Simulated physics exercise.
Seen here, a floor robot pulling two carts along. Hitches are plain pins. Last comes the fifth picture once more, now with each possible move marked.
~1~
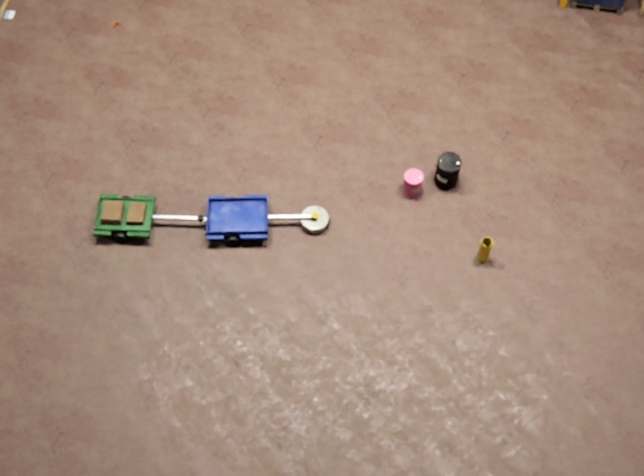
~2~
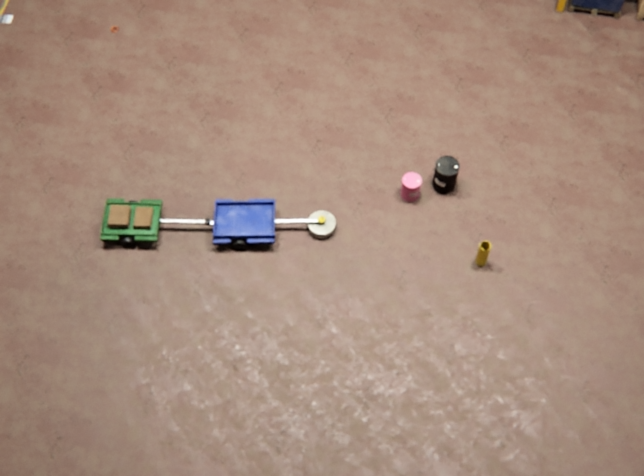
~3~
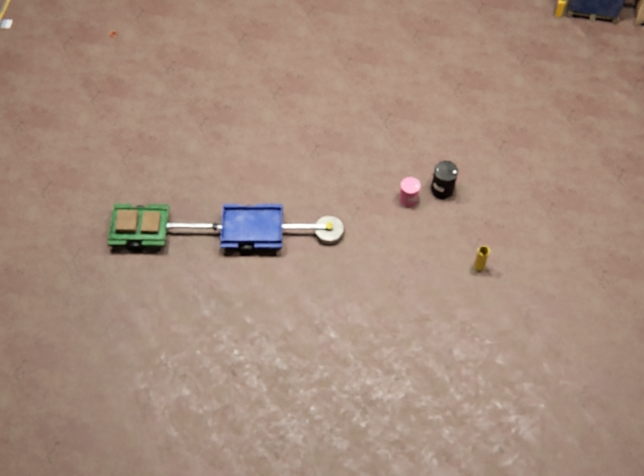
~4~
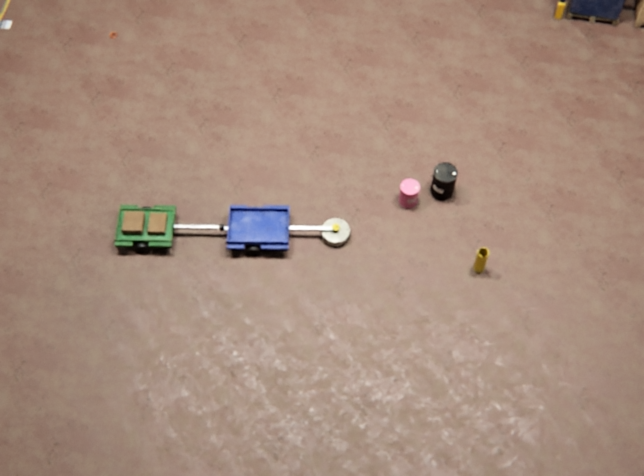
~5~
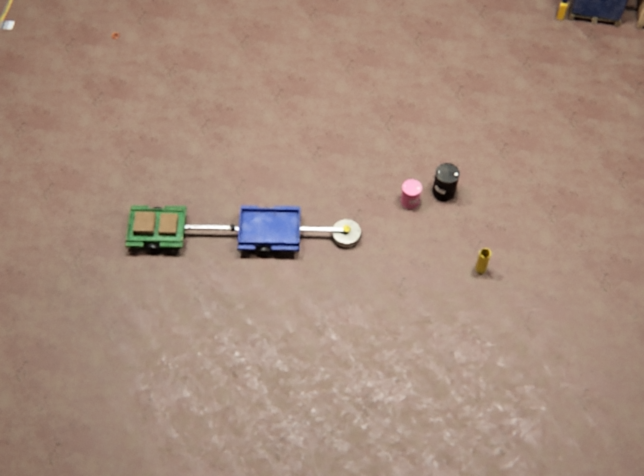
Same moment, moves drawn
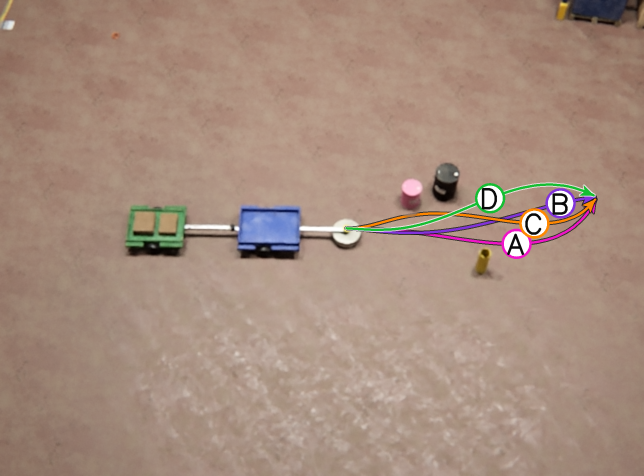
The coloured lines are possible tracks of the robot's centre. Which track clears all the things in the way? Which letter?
Line B does it.
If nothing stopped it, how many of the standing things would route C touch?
In all, one.
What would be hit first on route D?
The pink keg.
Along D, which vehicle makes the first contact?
The blue cart.
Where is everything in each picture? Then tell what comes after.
In the first frame, blue cart (237, 216); green cart (124, 215); pink keg (412, 190).
In the second frame, robot (322, 223); blue cart (245, 220); green cart (131, 219); pink keg (410, 194).
In the third frame, robot (329, 229); blue cart (252, 225); green cart (139, 224); yellow post (479, 267).
In the fourth frame, robot (336, 231); blue cart (259, 227); green cart (145, 225); black drum (442, 191).
In the fifth frame, robot (346, 232); blue cart (270, 227); green cart (156, 226); pink keg (410, 201); black drum (444, 192); yellow post (481, 269).
On the copy, A from (347, 228) via (484, 242) to (596, 200); B from (347, 228) via (473, 226) to (595, 197); C from (347, 228) via (476, 217) to (595, 199); D from (347, 228) via (472, 206) to (594, 195).
On B. First, robot (438, 236), last cart (248, 227).
Then, robot (524, 217), last cart (338, 230).
Finally, robot (595, 201), last cart (414, 225); nothing has been touched.
By contrast, A meets the yellow post; C meets the pink keg; D meets the pink keg and black drum.
